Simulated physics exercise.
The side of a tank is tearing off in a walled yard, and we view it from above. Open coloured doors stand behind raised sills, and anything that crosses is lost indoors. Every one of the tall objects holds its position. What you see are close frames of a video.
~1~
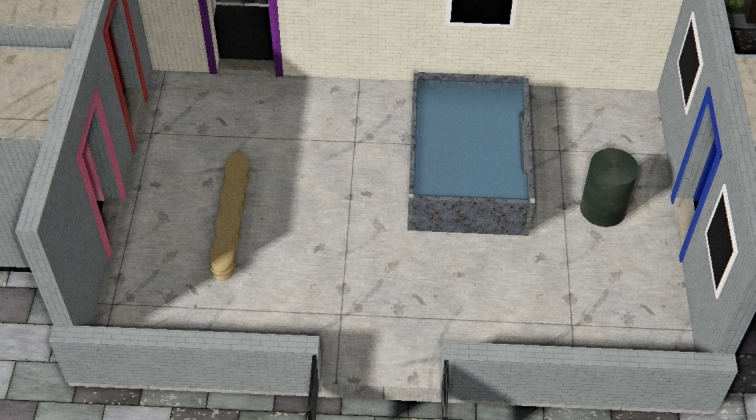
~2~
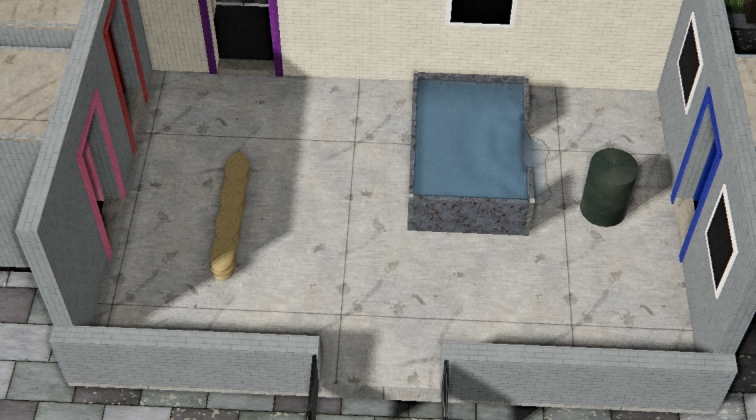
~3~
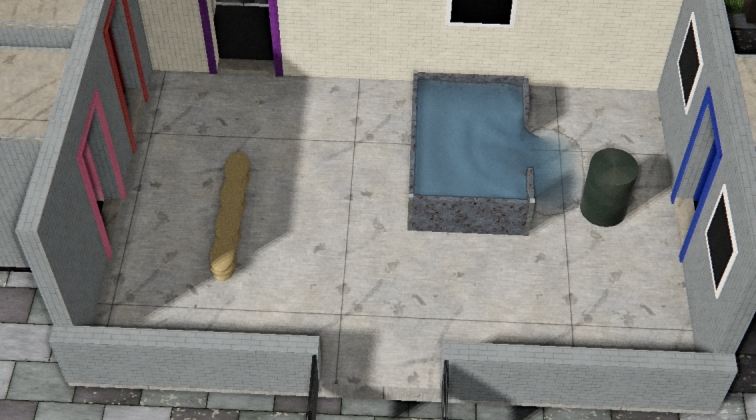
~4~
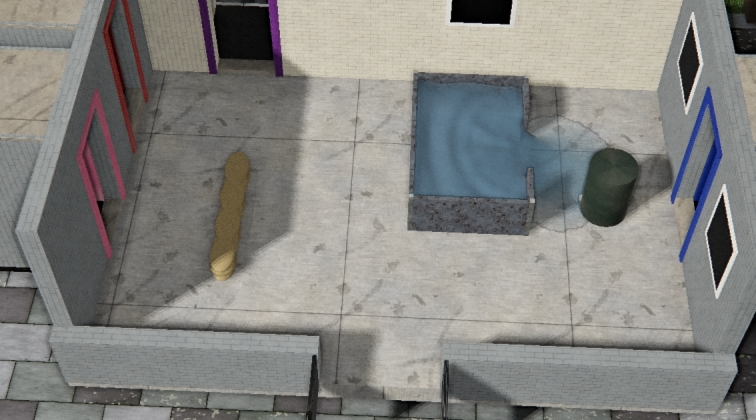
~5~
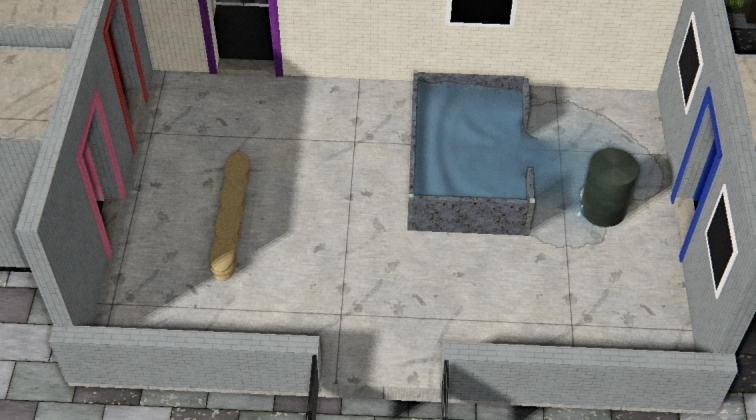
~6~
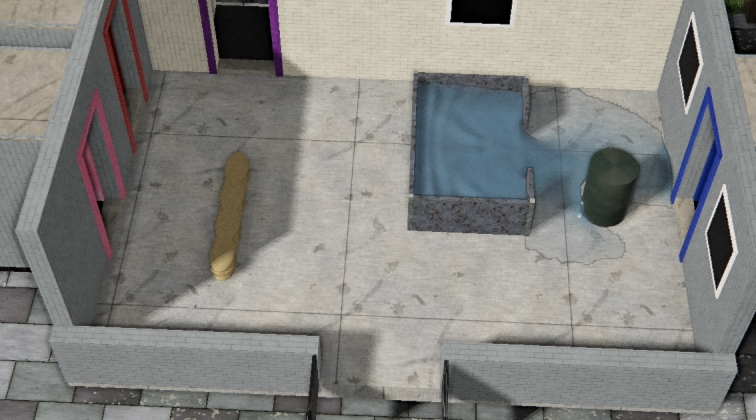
The clip opens on a walled yard seen from above, with a stone-sided tank of still water between a tan post and a dark green cylinder. The tank's right side breaks open and water pours through the gap, then spreads around the unmoving cylinder toward the blue doorway.
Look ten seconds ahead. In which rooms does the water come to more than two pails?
Result: The blue door doesn't overshoot the mark there, the pink door doesn't overshoot the mark there, the red door doesn't overshoot the mark there, the purple door doesn't overshoot the mark there.
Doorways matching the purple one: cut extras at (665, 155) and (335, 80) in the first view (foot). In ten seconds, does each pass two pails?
In that order: Is over, stays under.
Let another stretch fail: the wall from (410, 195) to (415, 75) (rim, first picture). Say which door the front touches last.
The one in blue is last in line.
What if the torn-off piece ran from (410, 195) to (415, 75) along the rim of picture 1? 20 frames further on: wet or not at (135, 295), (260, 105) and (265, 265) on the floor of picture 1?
The first point is soaked, the second soaked, the third soaked.
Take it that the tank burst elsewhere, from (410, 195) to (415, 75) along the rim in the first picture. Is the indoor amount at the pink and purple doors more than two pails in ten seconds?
Taking them in turn, pink door ends up above and purple door ends up above.
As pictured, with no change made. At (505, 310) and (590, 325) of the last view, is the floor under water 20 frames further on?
Soaked, soaked.
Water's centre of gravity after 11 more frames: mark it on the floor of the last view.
My guess is about (532, 171).
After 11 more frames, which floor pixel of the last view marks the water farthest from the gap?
My estimate: Roughly (686, 383).
A moment on, water covers 15 % of the floor; the blue door wet at the sill, nothing in, the pink door not reached, the red door not reached, the purple door not reached.
Next, water covers 30 % of the floor; the blue door wet at the sill, nothing in, the pink door not reached, the red door not reached, the purple door not reached.
Then, water covers 35 % of the floor; the blue door under two buckets in, the pink door not reached, the red door not reached, the purple door not reached.
Later, water covers 70 % of the floor; the blue door under two buckets in, the pink door wet at the sill, nothing in, the red door wet at the sill, nothing in, the purple door wet at the sill, nothing in.
In the end, water covers 95 % of the floor; the blue door under two buckets in, the pink door wet at the sill, nothing in, the red door wet at the sill, nothing in, the purple door wet at the sill, nothing in.
